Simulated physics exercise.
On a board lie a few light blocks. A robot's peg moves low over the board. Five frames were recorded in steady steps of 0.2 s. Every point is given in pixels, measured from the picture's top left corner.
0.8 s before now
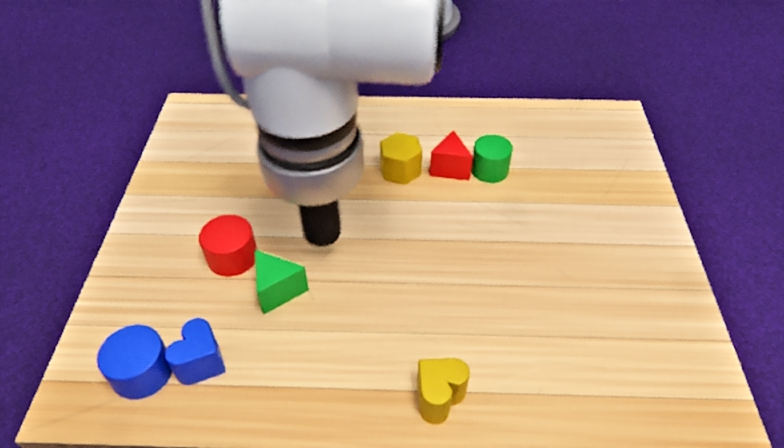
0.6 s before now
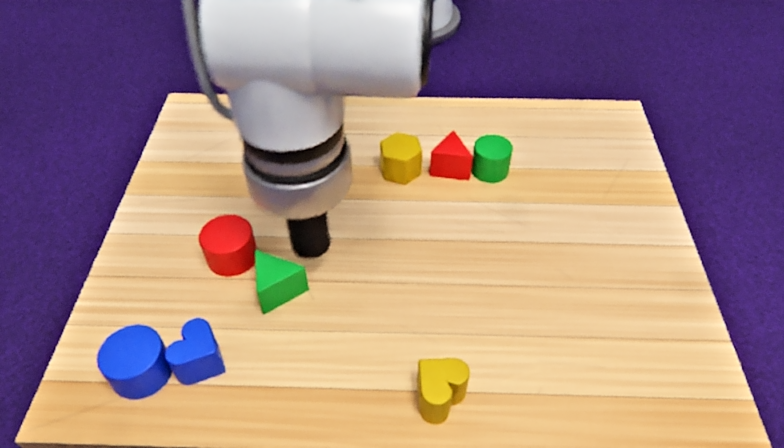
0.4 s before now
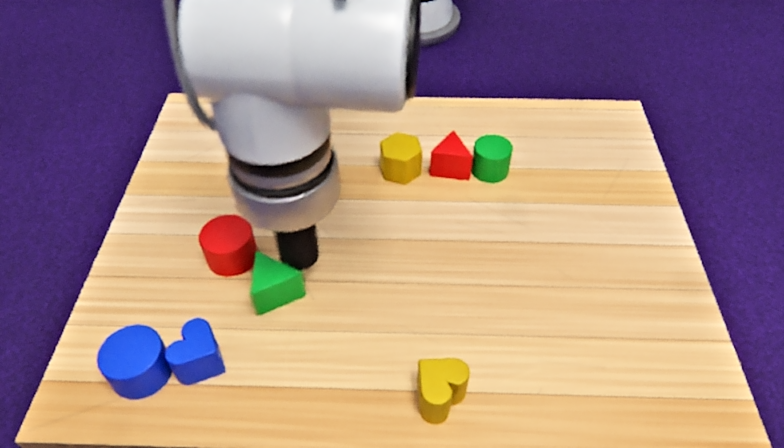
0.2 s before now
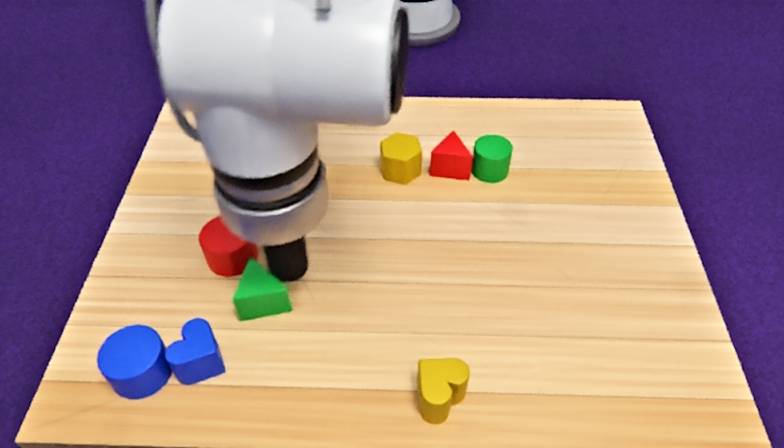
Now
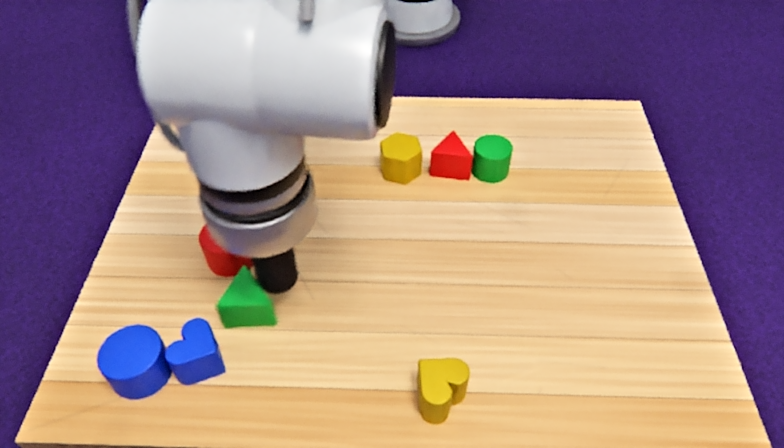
A robot arm moves down and left over a board, pushing a green triangle down-left.
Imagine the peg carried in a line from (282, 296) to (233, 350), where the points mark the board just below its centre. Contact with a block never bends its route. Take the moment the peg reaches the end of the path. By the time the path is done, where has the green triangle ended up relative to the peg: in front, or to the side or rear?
It lies beside or behind the peg.
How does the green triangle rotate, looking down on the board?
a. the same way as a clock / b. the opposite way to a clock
Letter a.
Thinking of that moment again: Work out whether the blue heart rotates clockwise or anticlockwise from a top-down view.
If we look at it from overhead, the blue heart pivots counter-clockwise.
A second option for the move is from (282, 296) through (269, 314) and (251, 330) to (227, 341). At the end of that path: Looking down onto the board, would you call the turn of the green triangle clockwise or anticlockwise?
It ends up turned clockwise.
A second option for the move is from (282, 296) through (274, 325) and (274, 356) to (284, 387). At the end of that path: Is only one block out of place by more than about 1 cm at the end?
I expect so.
The first path, step by step. Halfway along, peg at (253, 306); blue heart at (185, 344), turned 20° anticlockwise; green triangle at (211, 311), turned 35° clockwise.
At the end, peg at (227, 334); blue circular block at (117, 356); blue heart at (169, 352), turned 30° anticlockwise; red circular block unmoved; green triangle at (189, 316), turned 40° clockwise.
